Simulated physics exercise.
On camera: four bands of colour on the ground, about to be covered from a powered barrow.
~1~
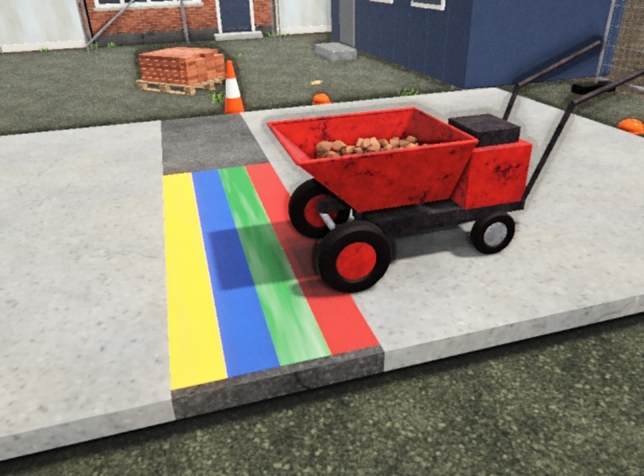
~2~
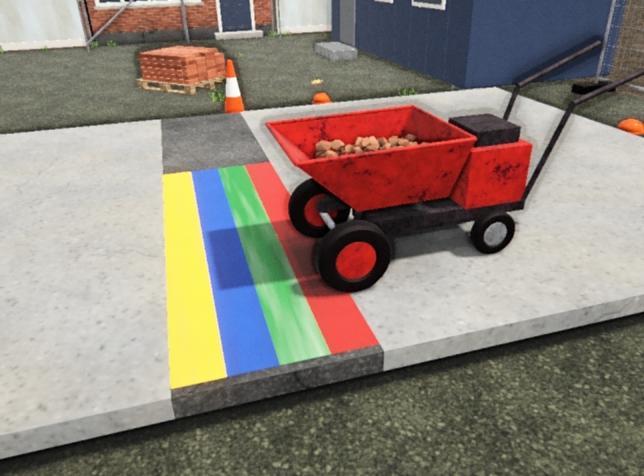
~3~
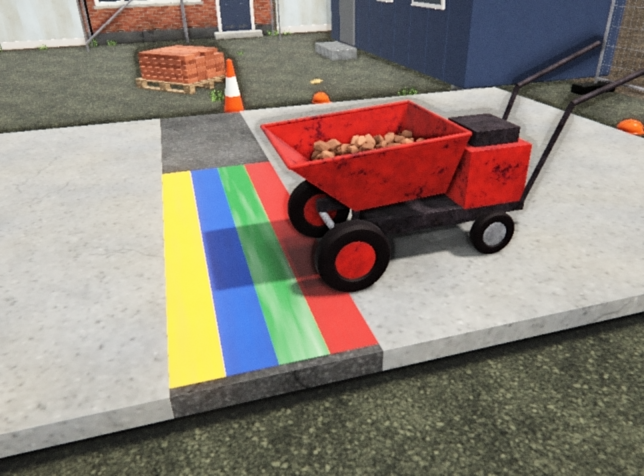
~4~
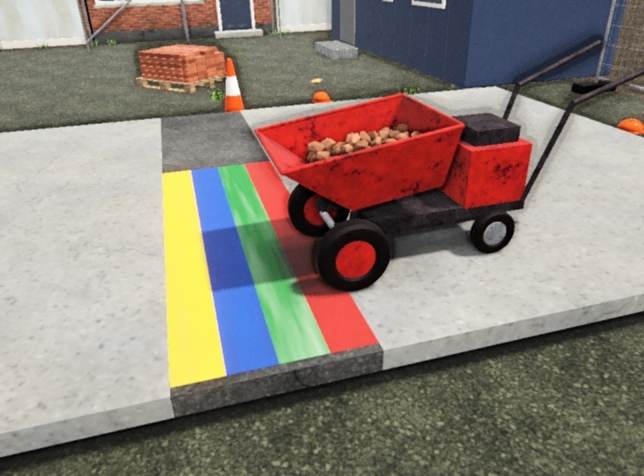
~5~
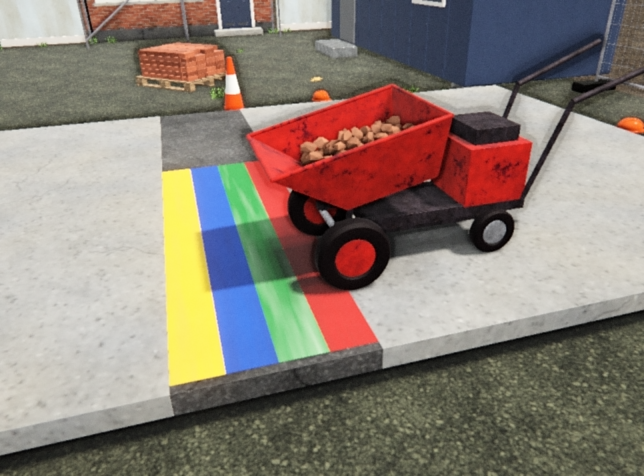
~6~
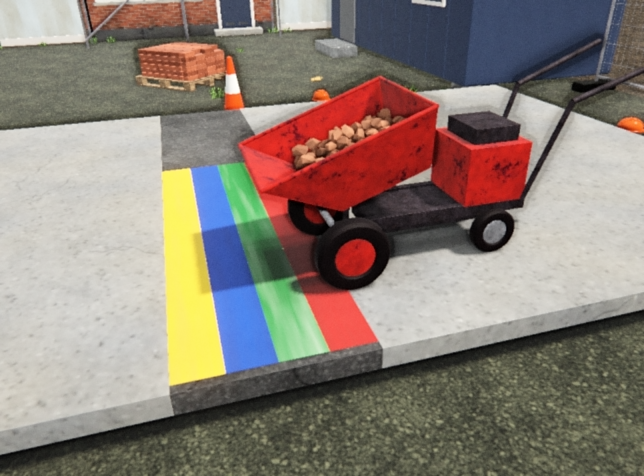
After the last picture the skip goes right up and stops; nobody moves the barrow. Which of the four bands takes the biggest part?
The heap favours the yellow strip.
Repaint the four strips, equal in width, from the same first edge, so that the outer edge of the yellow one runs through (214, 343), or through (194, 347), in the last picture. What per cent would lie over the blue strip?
About 0 and 0 per cent.
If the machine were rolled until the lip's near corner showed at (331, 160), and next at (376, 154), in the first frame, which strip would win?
One: That blue strip. Two: The strip in green.
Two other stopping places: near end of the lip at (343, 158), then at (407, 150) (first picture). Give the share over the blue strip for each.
In turn 40 and 10 in a hundred.
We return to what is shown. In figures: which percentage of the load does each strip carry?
About: Red strip 0, green strip 0, blue strip 15, yellow strip 45 per cent.
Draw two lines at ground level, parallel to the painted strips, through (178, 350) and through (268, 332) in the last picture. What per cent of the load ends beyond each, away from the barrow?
Near 30 % and 80 %.
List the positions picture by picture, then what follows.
The first frame shows lip of the skip at (298, 164), level; top of the load at (392, 159), lumps of rubble; red strip at (339, 317); green strip at (293, 327); blue strip at (245, 336); yellow strip at (195, 346).
The second frame shows lip of the skip at (296, 164), level; top of the load at (391, 158).
The third frame shows lip of the skip at (290, 168), tipped barely; top of the load at (387, 156).
The fourth frame shows lip of the skip at (282, 173), tipped a little; top of the load at (394, 145).
The fifth frame shows lip of the skip at (272, 181), tipped a little; top of the load at (395, 138).
The sixth frame shows lip of the skip at (262, 192), tipped clearly; top of the load at (385, 132); red strip at (338, 314); green strip at (292, 323); blue strip at (244, 332); yellow strip at (194, 342).
Soon after the last picture, skip tipped steeply; all in the skip.
A little later, skip tipped steeply; most in the skip; a small part over the blue strip; a small part over the yellow strip.
Later still, skip tipped right over; about a quarter in the skip; a small part over the blue strip; about half over the yellow strip; about a quarter off the paint.
At rest, skip tipped right over; about a quarter in the skip; none over the red strip; a stray few over the green strip; about a quarter over the blue strip; about half over the yellow strip; about a quarter off the paint.
